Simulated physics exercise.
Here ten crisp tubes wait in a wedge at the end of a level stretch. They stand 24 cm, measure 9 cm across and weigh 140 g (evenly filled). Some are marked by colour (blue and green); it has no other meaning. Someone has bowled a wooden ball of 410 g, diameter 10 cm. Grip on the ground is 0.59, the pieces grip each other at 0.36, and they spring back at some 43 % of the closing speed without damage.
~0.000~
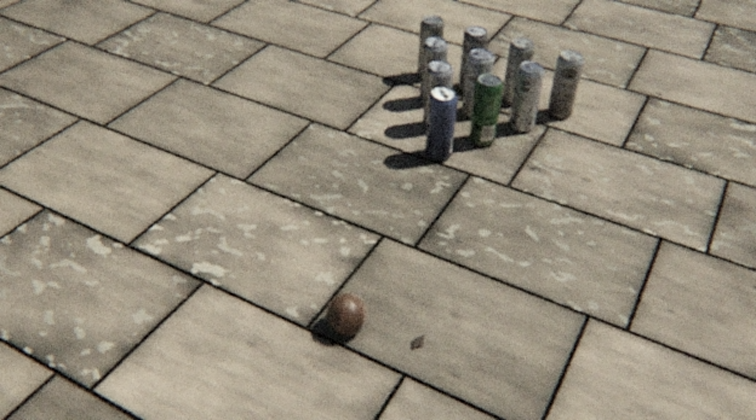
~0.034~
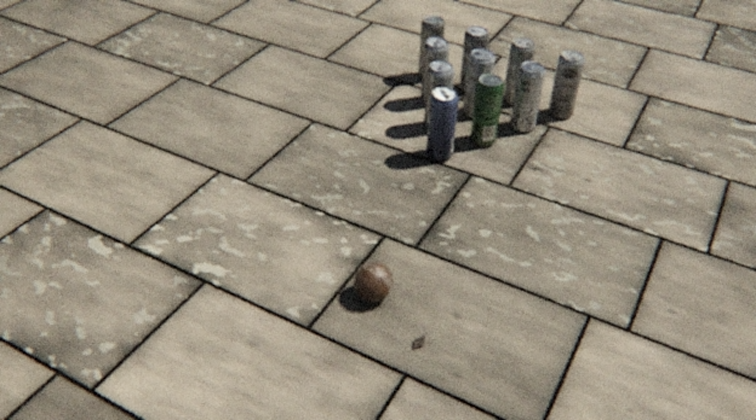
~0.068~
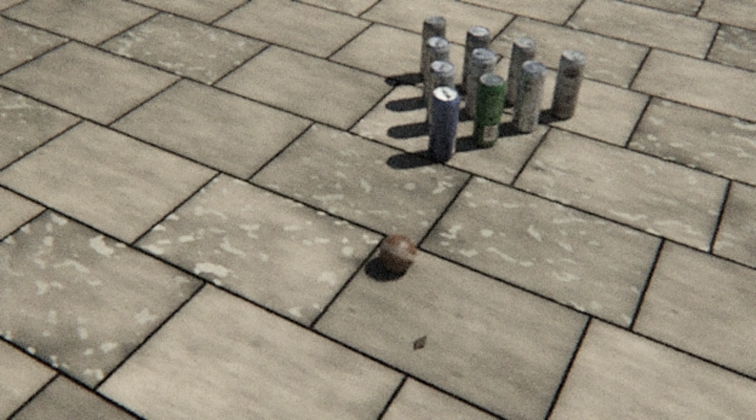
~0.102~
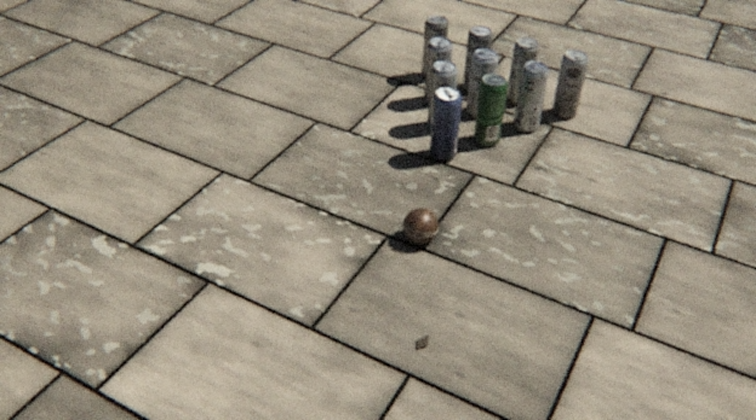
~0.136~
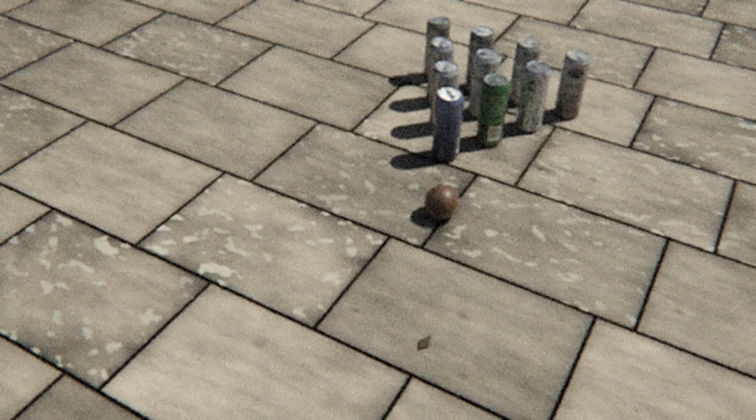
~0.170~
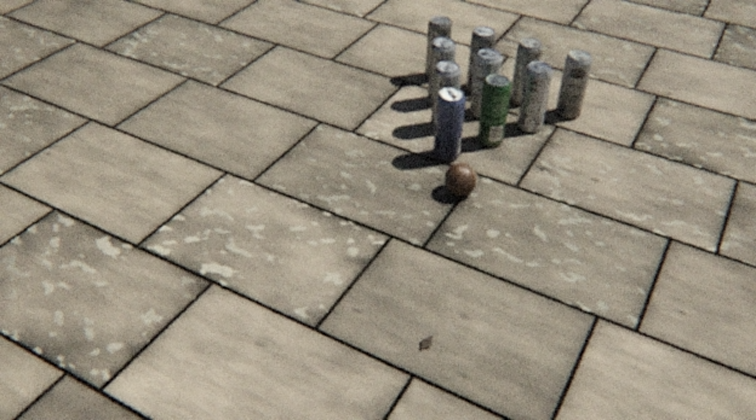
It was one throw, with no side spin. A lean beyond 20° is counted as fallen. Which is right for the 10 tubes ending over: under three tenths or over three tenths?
More than three tenths of them.
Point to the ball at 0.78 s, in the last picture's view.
Around (578, 61).
By 0.40 s, ball still moving; 2 of the 10 tubes over; green tube tilted 41°.
By 0.78 s, ball still moving; 6 of the 10 tubes over; green tube lying flat.
When it is over (1.3 s), ball rolling away; 6 of the 10 tubes over; green tube lying flat; blue tube unmoved. That is 60 per cent. In pixels of the last frame, middles, green tube near (499, 88), blue tube near (449, 126).
